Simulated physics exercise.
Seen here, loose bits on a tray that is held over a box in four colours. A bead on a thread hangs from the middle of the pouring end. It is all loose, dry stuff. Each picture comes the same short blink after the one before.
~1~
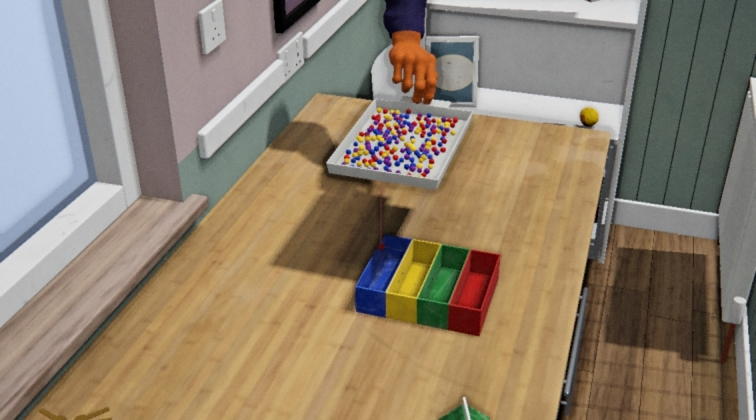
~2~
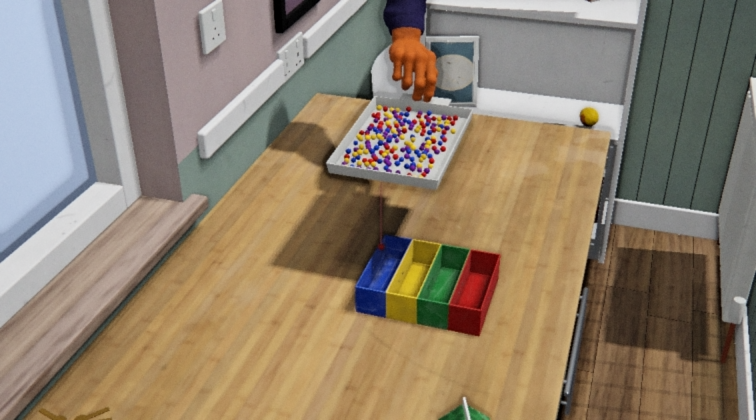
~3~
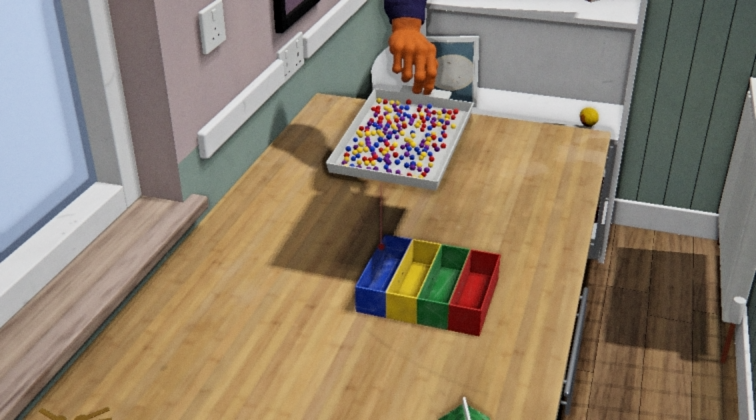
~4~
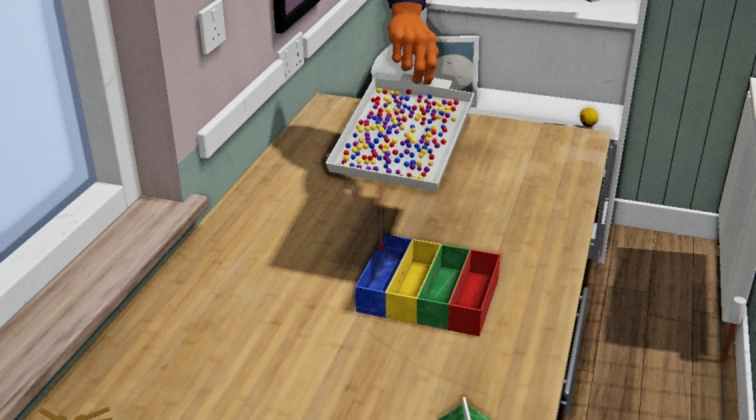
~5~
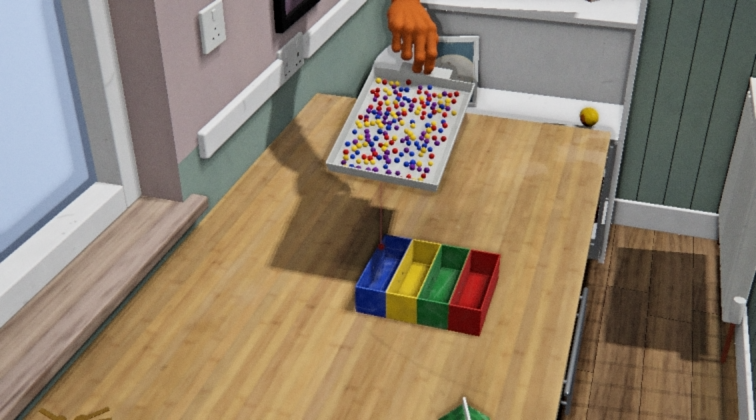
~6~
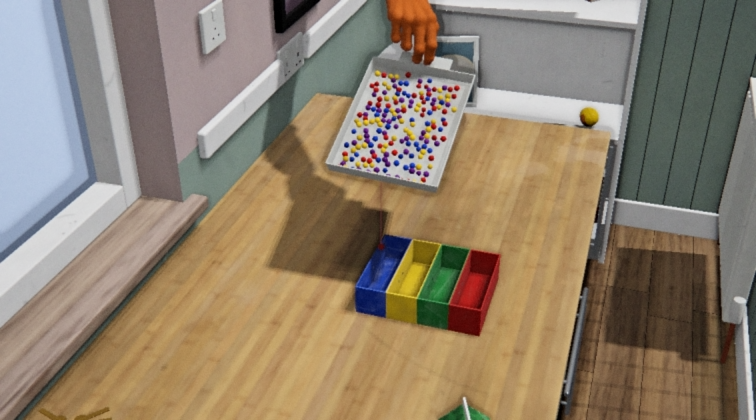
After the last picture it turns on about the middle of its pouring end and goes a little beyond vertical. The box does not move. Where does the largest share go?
The yellow one ends fullest.
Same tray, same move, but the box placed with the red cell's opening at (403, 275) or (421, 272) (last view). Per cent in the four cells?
First some 60, then 80 per cent.
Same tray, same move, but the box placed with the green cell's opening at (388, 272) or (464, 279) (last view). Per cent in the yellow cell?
First some 10, then 40 per cent.
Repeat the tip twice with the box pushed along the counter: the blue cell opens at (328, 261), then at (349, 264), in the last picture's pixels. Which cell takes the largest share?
At the first place the red cell, at the second the green cell.
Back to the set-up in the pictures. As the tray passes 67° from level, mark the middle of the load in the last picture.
Roughly at (403, 177).
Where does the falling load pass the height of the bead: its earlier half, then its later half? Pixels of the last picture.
Early half (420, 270), late half (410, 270).
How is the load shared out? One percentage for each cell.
About: Blue cell 20, yellow cell 40, green cell 20, red cell 0 per cent.
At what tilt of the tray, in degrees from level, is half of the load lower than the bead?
At some 105 degrees.
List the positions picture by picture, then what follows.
The first frame shows corners of the pouring end (329, 162) and (436, 179), level; middle of the load (397, 142), round plastic beads; bead on its thread (381, 247); blue cell (371, 299); yellow cell (401, 305); green cell (433, 311); red cell (464, 318).
The second frame shows corners of the pouring end (329, 162) and (436, 179), level; middle of the load (397, 141).
The third frame shows corners of the pouring end (329, 162) and (436, 180), tipped barely, lowest at the right corner; middle of the load (397, 137).
The fourth frame shows corners of the pouring end (329, 162) and (436, 182), tipped a little, lowest at the right corner; middle of the load (397, 132).
The fifth frame shows corners of the pouring end (328, 162) and (436, 183), tipped clearly, lowest at the right corner; middle of the load (397, 128).
The sixth frame shows corners of the pouring end (328, 162) and (436, 185), tipped clearly, lowest at the right corner; middle of the load (396, 127), every one on the move; blue cell (371, 299); yellow cell (401, 305); green cell (433, 311); red cell (464, 318).
Just after the last frame, tray tipped steeply; the larger part on the tray; just a few in the green cell; just a few in the yellow cell; just a few in the blue cell; about a tenth falling or outside the box.
A moment on, tray tipped past a quarter turn; about a tenth on the tray; roughly a quarter in the yellow cell; about a tenth in the green cell; about a tenth in the blue cell; just a few in the red cell; roughly a third falling or outside the box.
Further on, tray tipped past a quarter turn; roughly a third in the yellow cell; roughly a quarter in the blue cell; roughly a quarter in the green cell; just a few in the red cell; roughly a quarter falling or outside the box.
When it is over, tray tipped past a quarter turn; roughly a third in the yellow cell; roughly a quarter in the blue cell; roughly a quarter in the green cell; just a few in the red cell; roughly a quarter outside the box.
